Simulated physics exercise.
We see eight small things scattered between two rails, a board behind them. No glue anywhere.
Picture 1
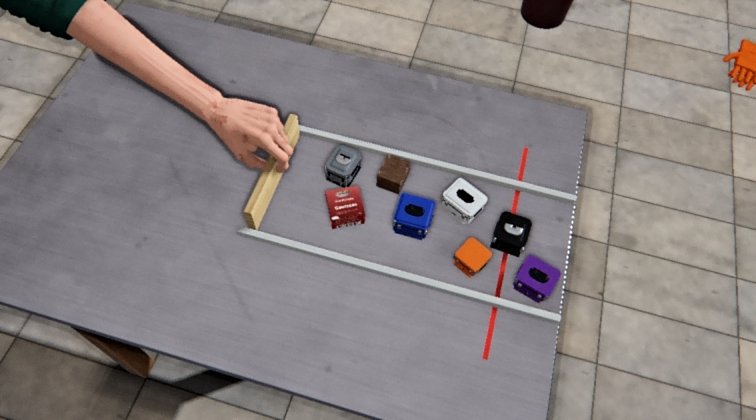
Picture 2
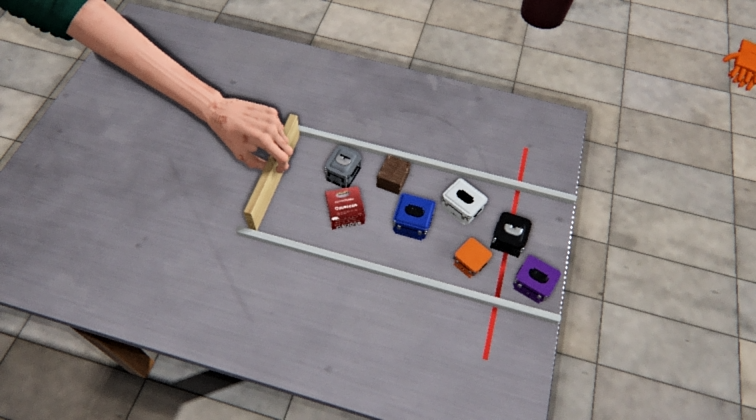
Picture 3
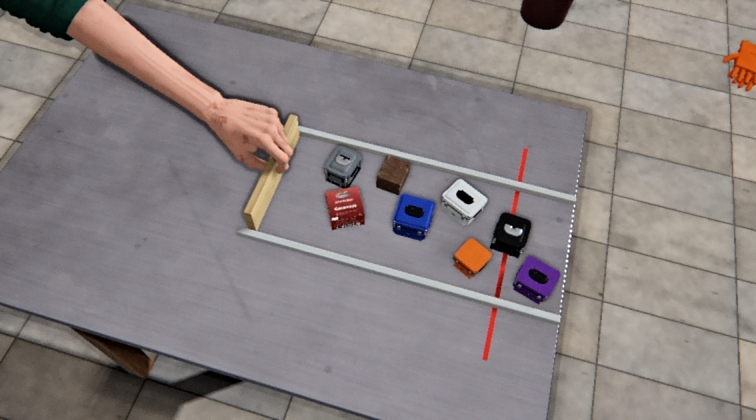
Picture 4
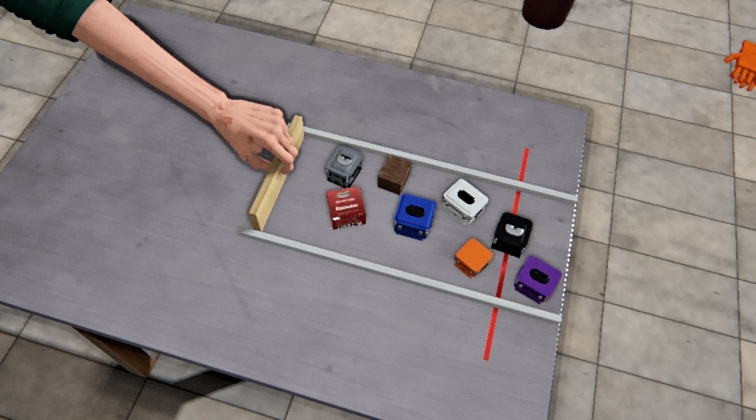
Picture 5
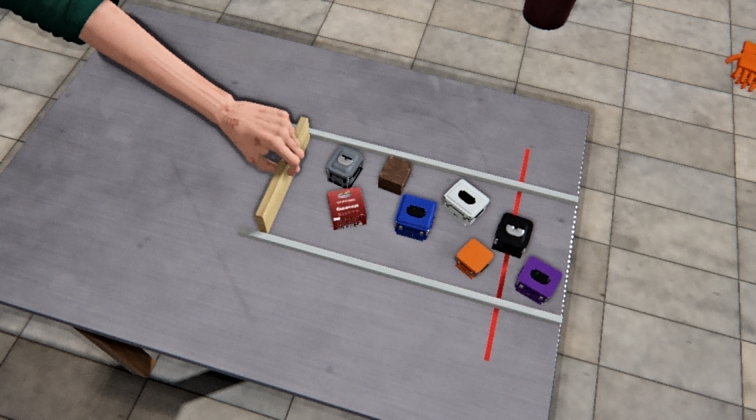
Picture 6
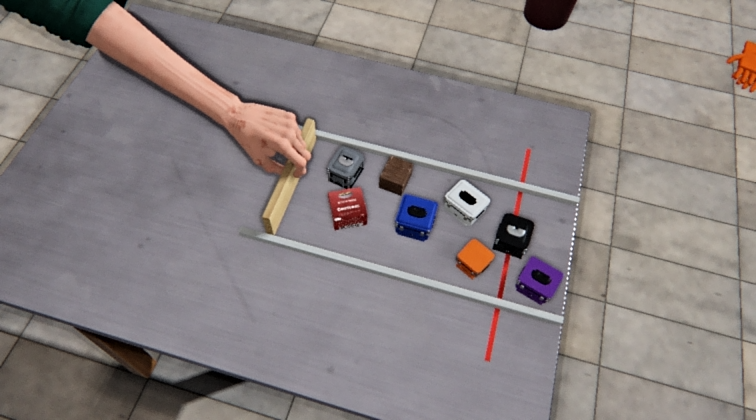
A hand slides a wooden board slightly right between two rails, behind eight small, scattered objects that stay almost still.
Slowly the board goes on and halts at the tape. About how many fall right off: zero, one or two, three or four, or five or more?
The number that fall off is three or four.
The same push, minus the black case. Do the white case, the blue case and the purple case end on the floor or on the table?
The white case goes over, the blue case remains up, the purple case is lost.
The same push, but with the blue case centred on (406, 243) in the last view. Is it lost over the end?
It remains up.
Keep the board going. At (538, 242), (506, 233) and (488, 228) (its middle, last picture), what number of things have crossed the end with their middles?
The counts: 6, 3 and 1.
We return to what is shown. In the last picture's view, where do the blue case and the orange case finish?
The blue case stops around (565, 262); the orange case around (551, 297).
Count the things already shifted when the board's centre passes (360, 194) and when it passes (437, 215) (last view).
The counts are 3 and 8.
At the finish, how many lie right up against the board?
That makes 2.
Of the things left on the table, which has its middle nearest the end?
The blue case ends nearest.
Soon after, none off yet; purple case at rest near (538, 281); black case at rest near (513, 236); orange case at rest near (474, 260).
Then, none off yet; purple case at rest near (538, 281); black case moving near (520, 239); orange case moved a little near (485, 268).
Further on, none off yet; purple case moved about its own width near (562, 295); black case moved well along near (570, 256); orange case moved well along near (517, 285).
At rest, the number that fall off is three or four; fallen, white case, black case and purple case.
